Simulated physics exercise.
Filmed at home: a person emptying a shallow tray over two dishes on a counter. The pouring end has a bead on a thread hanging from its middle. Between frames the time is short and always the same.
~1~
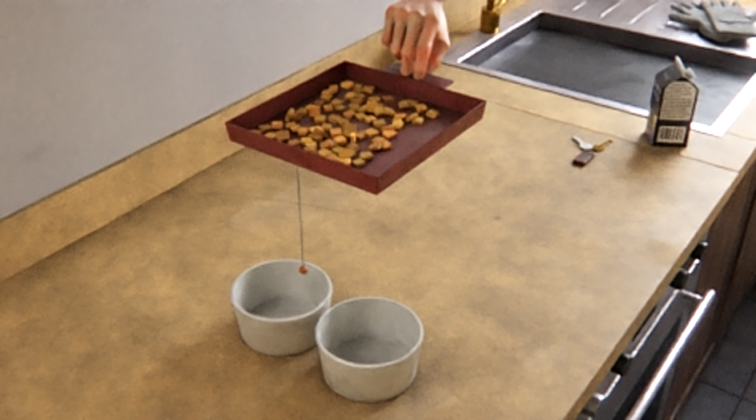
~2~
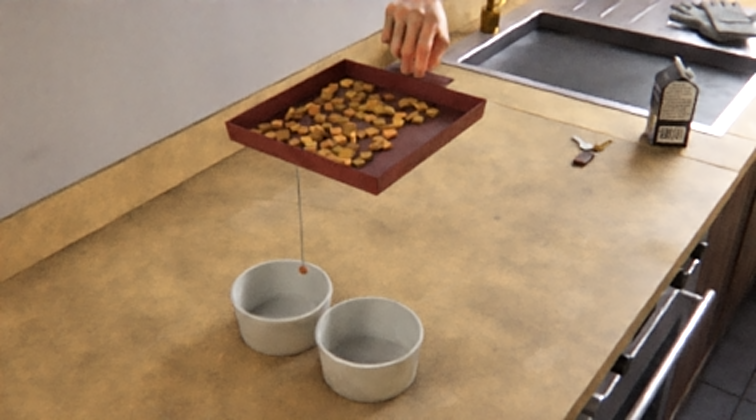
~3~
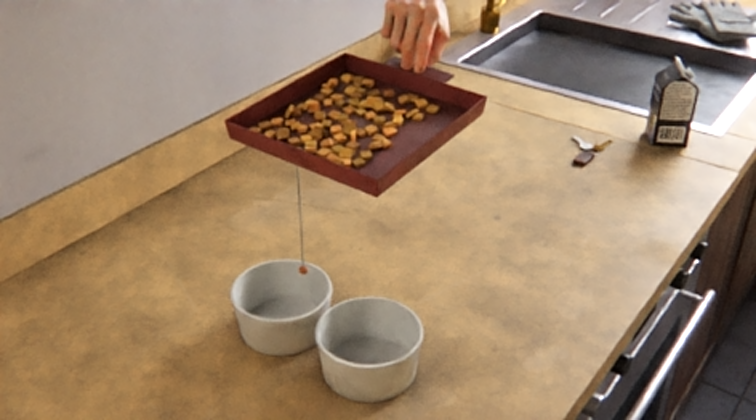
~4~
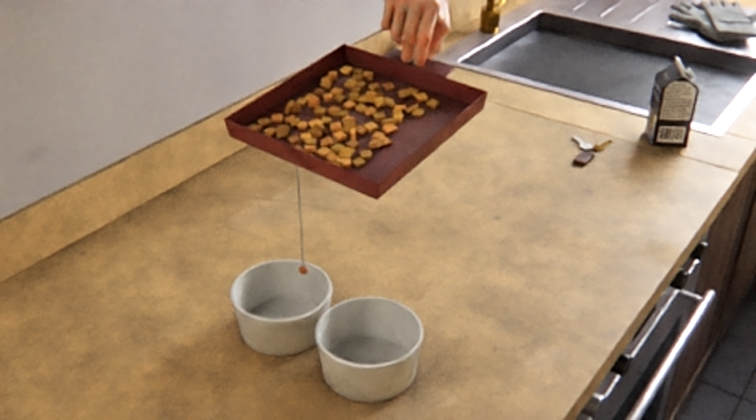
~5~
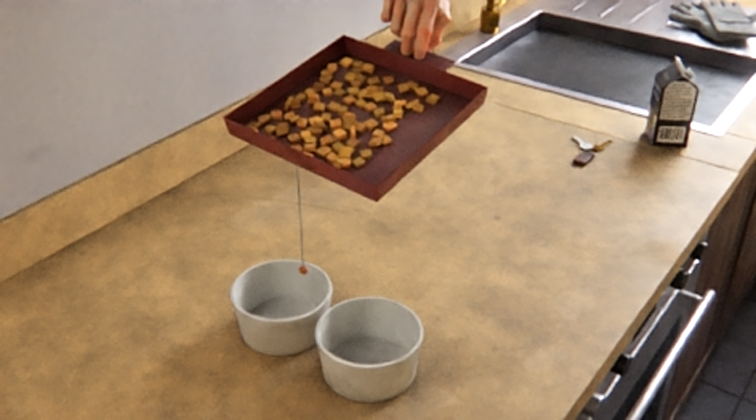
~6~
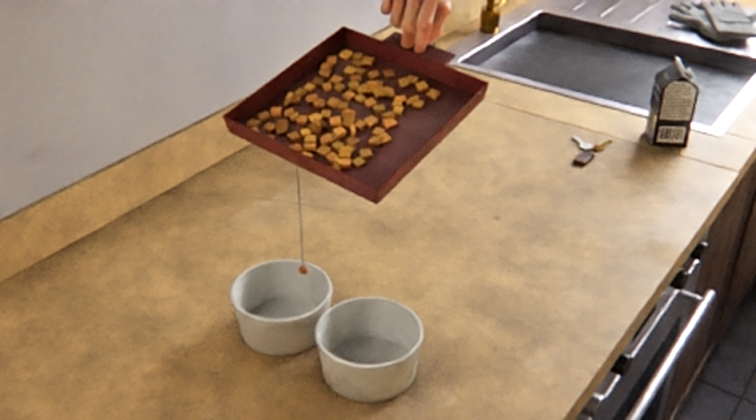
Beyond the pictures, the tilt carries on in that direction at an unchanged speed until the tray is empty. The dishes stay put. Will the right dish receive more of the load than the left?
Yes, oh, the winner here is the right dish, by the look of it.
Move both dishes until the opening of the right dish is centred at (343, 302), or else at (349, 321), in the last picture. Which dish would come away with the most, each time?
In order of the tries: The dish on the right side, then the dish on the right side.
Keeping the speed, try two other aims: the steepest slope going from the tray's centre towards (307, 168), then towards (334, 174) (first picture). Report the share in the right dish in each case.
The first try gives close to 20 per cent, the second close to 70 per cent.
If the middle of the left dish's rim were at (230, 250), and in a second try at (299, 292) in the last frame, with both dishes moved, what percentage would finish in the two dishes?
10 %, 60 %.
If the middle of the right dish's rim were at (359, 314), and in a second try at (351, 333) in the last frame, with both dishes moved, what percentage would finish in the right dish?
100 and 70 %.
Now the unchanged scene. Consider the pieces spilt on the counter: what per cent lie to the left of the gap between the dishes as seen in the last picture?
Around 20 percent of the pieces.
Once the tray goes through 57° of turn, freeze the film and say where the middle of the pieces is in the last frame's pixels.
Check around (342, 144) in the last picture.
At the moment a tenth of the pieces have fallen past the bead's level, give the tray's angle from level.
Roughly 100 degrees.
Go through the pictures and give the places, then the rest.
The first picture shows corners of the pouring end at (229, 122) and (377, 175), level; middle of the load at (349, 127), cereal squares; left dish at (250, 330); right dish at (338, 375); bead on its thread at (303, 270).
The second picture shows corners of the pouring end at (228, 122) and (377, 176), level; middle of the load at (349, 126).
The third picture shows corners of the pouring end at (228, 120) and (377, 178), tipped barely, lowest at the right corner; middle of the load at (349, 124).
The fourth picture shows corners of the pouring end at (228, 119) and (377, 181), tipped a little, lowest at the right corner; middle of the load at (349, 120).
The fifth picture shows corners of the pouring end at (227, 117) and (377, 184), tipped a little, lowest at the right corner; middle of the load at (349, 117).
The sixth picture shows corners of the pouring end at (226, 115) and (377, 187), tipped a little, lowest at the right corner; middle of the load at (349, 114); left dish at (250, 330); right dish at (338, 375).
Soon after the last picture, tray tipped steeply; all on the tray.
A little later, tray tipped right over; nearly all on the tray; a small part in the air.
Later still, tray tipped past a quarter turn; most in the right dish; about a quarter outside both.
At rest, tray tipped past a quarter turn; most in the right dish; none in the left dish; about a quarter outside both.
